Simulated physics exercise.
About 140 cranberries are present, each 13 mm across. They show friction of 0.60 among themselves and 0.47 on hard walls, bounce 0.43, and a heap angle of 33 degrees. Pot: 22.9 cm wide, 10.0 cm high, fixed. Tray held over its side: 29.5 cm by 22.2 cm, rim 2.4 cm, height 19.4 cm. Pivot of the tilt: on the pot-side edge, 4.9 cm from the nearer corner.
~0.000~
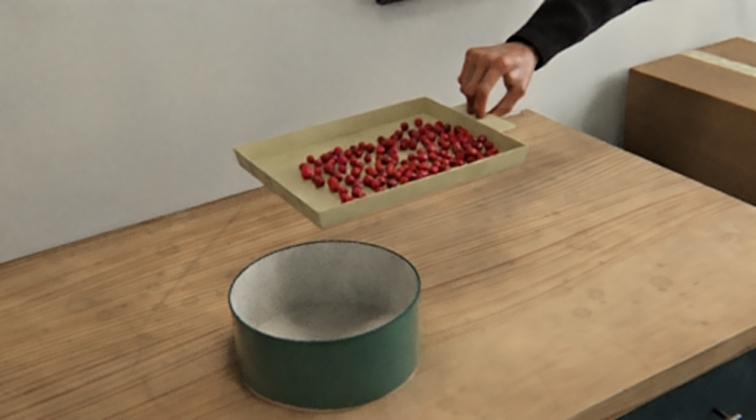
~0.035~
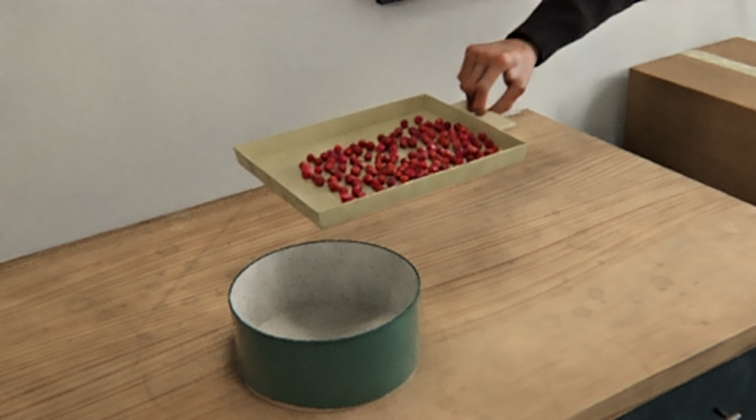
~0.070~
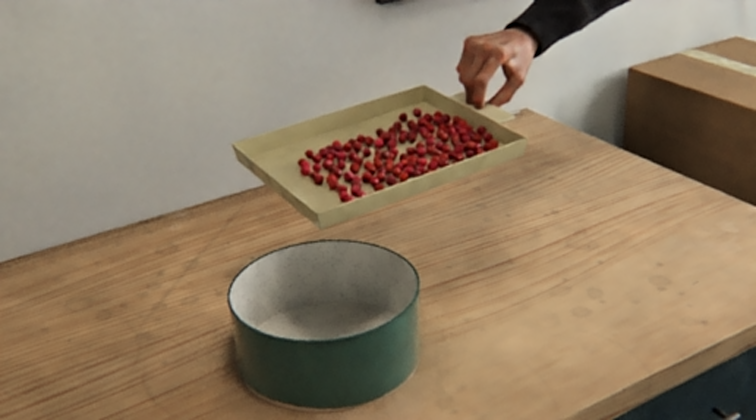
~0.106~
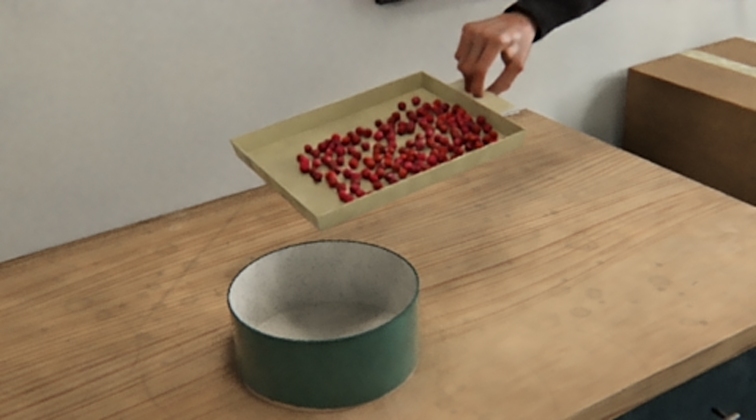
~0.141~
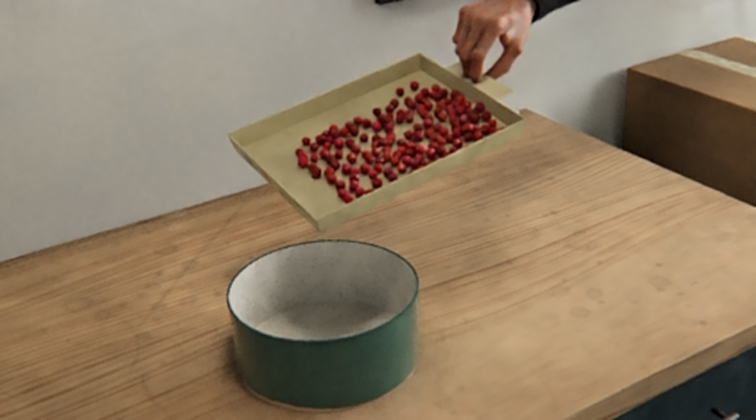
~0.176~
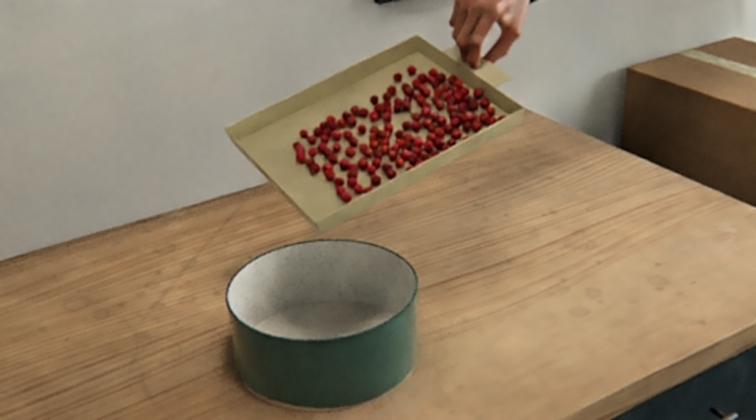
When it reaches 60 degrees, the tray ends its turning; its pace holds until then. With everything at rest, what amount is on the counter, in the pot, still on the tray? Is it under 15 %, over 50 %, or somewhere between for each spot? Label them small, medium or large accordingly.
Counter - small, pot - medium, tray - large.
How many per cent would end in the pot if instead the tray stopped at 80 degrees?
Around 75 per cent, then.
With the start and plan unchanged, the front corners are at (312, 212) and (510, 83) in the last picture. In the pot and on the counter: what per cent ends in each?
In the pot: 15 per cent; on the counter: 25 per cent.
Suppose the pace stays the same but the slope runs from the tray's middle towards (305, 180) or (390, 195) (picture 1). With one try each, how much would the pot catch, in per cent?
The share comes to roughly 10 in a hundred, then roughly 10 in a hundred.
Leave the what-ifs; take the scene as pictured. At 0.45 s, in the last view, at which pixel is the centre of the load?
Load centre est.: (371, 135) px.
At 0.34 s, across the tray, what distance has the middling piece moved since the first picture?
Roughly 2 cm.
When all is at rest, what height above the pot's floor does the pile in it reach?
Top level: Approx. 2.0 cm.
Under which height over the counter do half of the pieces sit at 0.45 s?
About 28 cm.
Then, at 0.34 s, tilt 40 degrees; the tray holds 100 %, the pot 0 %.
After 0.45 s, tilt 55 degrees; the tray holds 100 %, the pot 0 %.
After 0.69 s, tilt 60 degrees; the tray holds 80 %, the pot 5 %.
At rest (1.8 s), counter 5 %, pot 35 %, tray 60 %.
